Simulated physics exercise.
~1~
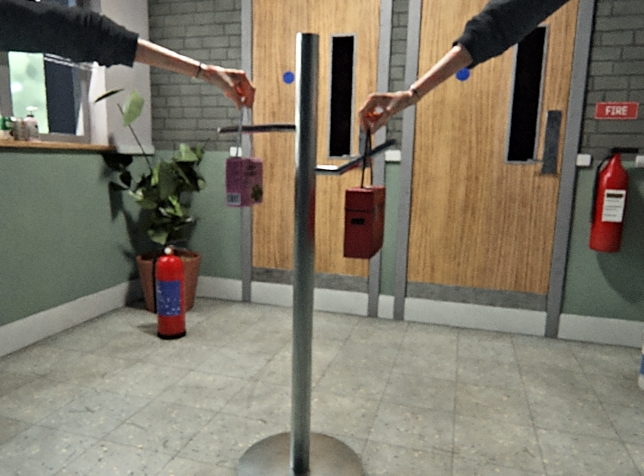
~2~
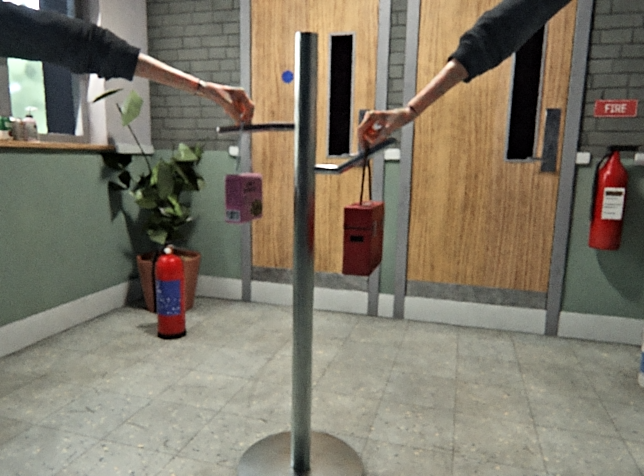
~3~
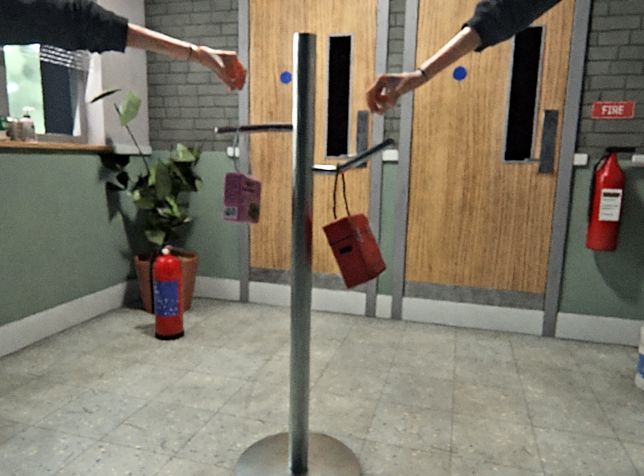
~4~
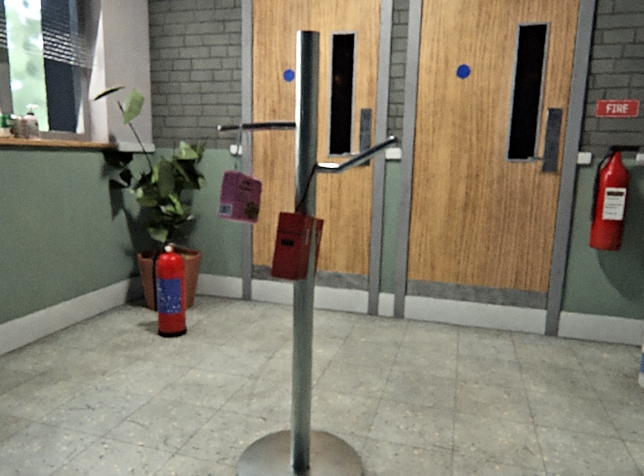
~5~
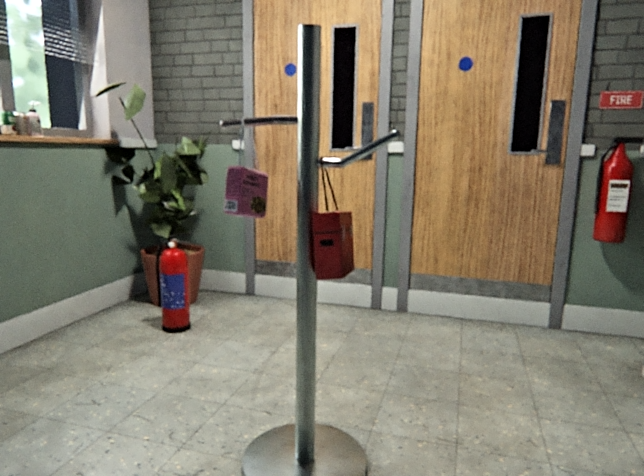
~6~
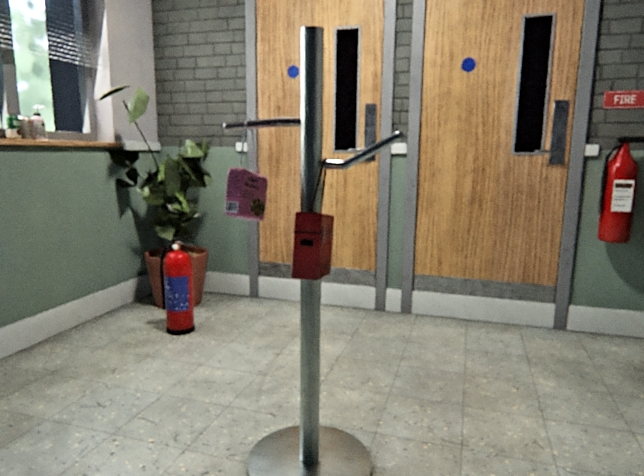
In a tiled hallway with wooden doors, two hands hung a pink pouch on a metal stand's left peg and a red case on its right, then let go and drew back; the case swung sideways beside the pole, and both stayed hanging.
